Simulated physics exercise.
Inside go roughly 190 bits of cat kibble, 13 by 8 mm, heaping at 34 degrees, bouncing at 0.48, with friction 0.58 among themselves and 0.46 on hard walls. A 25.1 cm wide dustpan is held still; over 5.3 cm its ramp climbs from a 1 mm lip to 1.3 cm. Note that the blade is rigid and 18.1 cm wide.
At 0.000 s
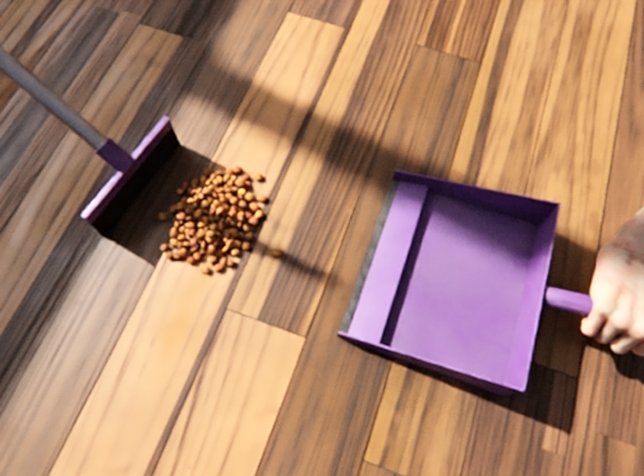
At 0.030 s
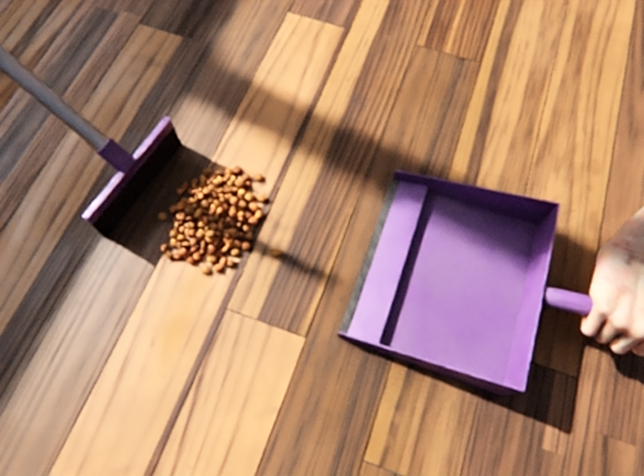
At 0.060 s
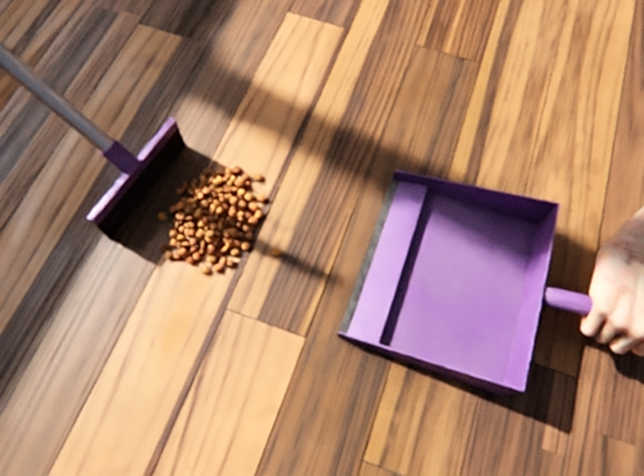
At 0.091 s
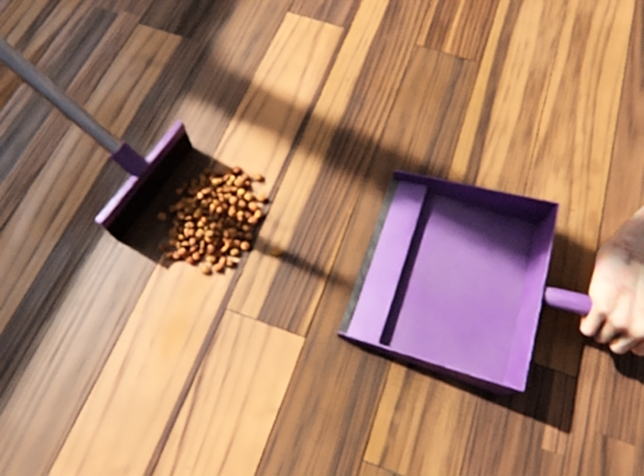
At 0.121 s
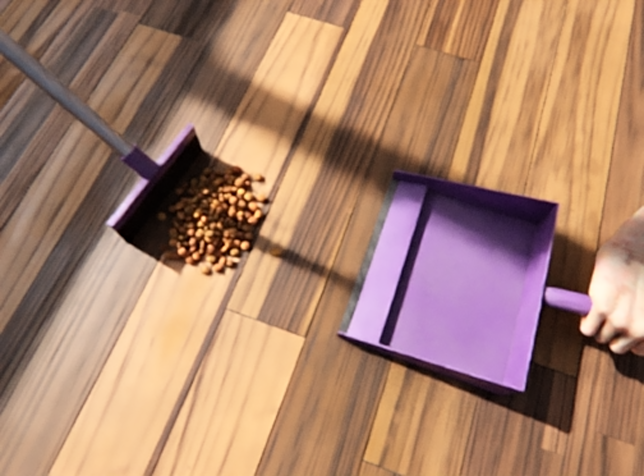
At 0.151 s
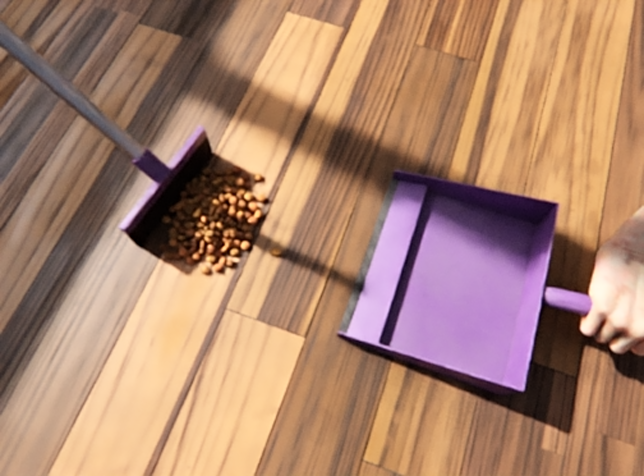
A purple blade on a gray handle starts just left of a small heap of brown kibble on a wood-plank floor and slides slowly to the right. It closes the gap and reaches the heap's left edge, while a hand at the right holds a purple dustpan still.
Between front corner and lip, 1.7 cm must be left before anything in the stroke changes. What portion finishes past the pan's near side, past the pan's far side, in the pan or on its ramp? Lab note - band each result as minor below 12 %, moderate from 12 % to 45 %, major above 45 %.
Result: Near side minor; far side minor; pan moderate.
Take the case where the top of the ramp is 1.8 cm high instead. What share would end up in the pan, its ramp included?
With that ramp, near 25 per cent.
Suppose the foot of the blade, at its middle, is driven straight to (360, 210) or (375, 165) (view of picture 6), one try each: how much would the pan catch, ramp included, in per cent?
Some 15 and 0 per cent.
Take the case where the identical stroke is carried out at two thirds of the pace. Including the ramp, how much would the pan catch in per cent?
Share: About 25 %.
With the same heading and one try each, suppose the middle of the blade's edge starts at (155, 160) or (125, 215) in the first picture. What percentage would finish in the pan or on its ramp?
First try about 10 per cent, second about 30 per cent.
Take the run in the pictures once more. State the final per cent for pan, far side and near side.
Tally in %: Near side 5; far side 0; pan 25.
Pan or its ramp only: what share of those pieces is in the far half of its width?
Roughly 50 in a hundred.
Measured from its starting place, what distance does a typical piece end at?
Somewhere around 22 centimetres.
After 0.39 s, middle of the blade 16 cm from the lip; 0 % over the lip, far side 0 %, near side 0 %.
Then, at 0.54 s, middle of the blade 8 cm from the lip; 0 % over the lip, far side 0 %, near side 5 %.
Then, at 0.82 s, middle of the blade 3 cm from the lip; 25 % over the lip, far side 0 %, near side 5 %.
By 1.1 s all is still; near side 5 %, far side 0 %, pan 25 %, in front of the lip or behind the blade 70 %.
